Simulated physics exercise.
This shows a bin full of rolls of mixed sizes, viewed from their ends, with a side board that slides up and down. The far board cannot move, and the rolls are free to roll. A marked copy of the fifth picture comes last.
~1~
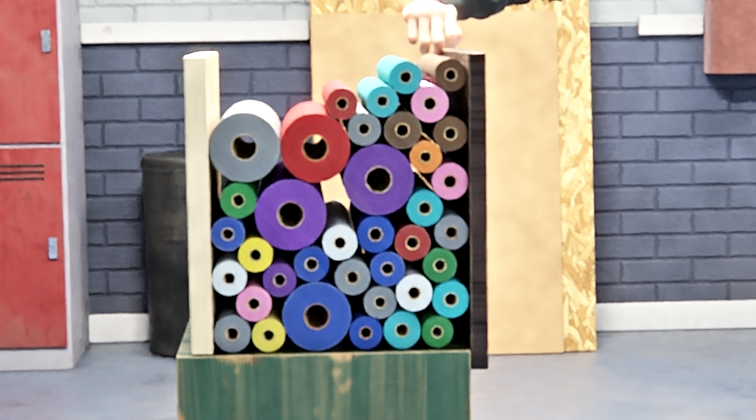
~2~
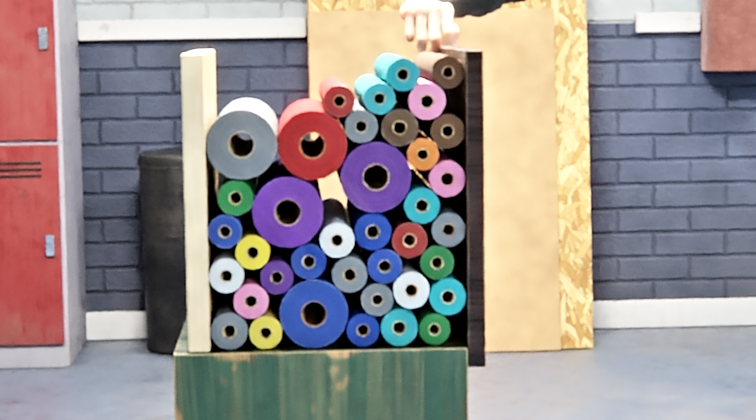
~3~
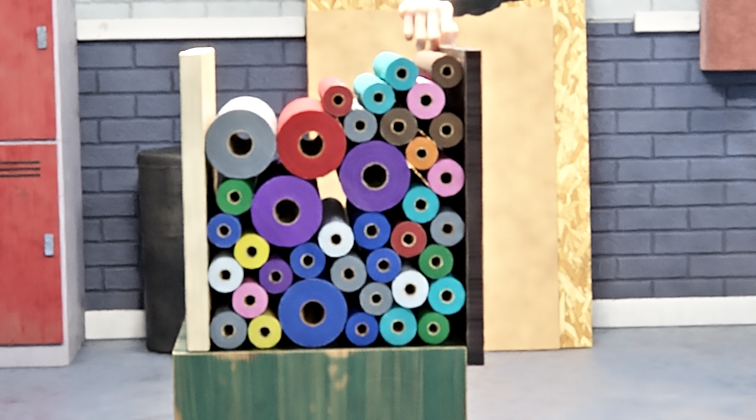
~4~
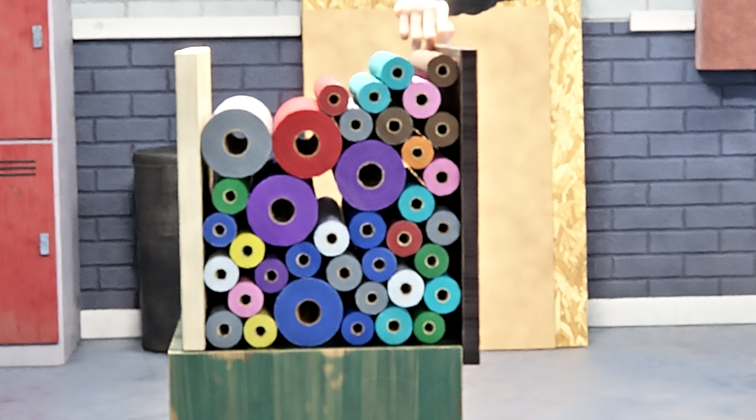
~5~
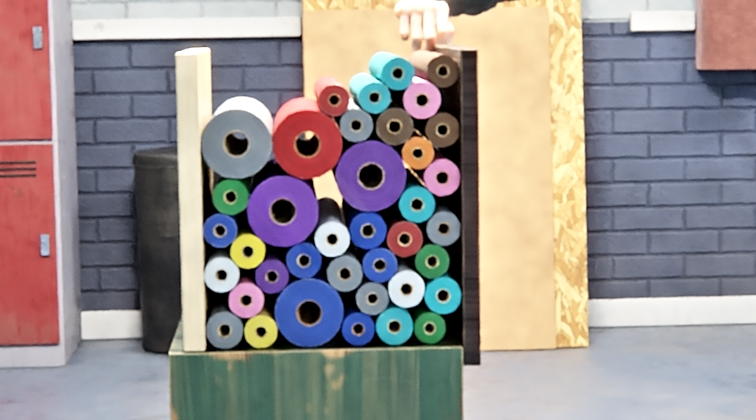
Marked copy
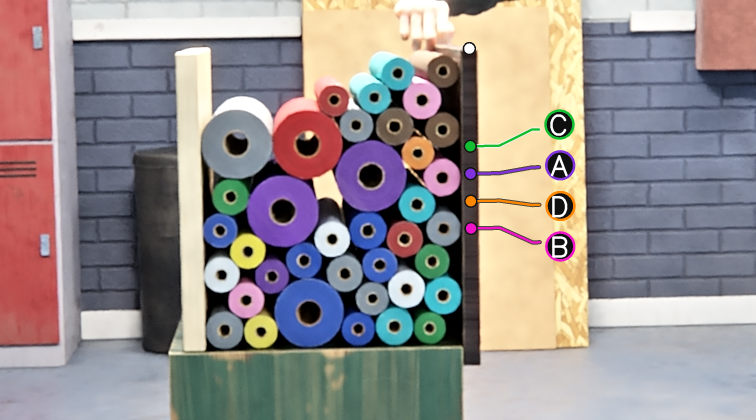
A hand rests at the top of a bin of colourful rolls, which barely move.
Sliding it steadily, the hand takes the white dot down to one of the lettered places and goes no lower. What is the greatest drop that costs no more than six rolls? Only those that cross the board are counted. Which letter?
It can be let down to D.
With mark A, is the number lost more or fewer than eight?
Fewer than eight.
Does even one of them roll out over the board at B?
Yes.
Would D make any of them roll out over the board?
At D: Yes.
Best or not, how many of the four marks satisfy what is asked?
Three of the four.
On the copy, A at (471, 174); B at (471, 229); C at (470, 146); D at (471, 201); the white dot at (469, 49).
On D. First, top of the board (460, 117).
Then, top of the board (461, 193).
Finally, top of the board (461, 201), four out over the board.
By contrast, A two out over the board; B more than six out over the board; C one out over the board.
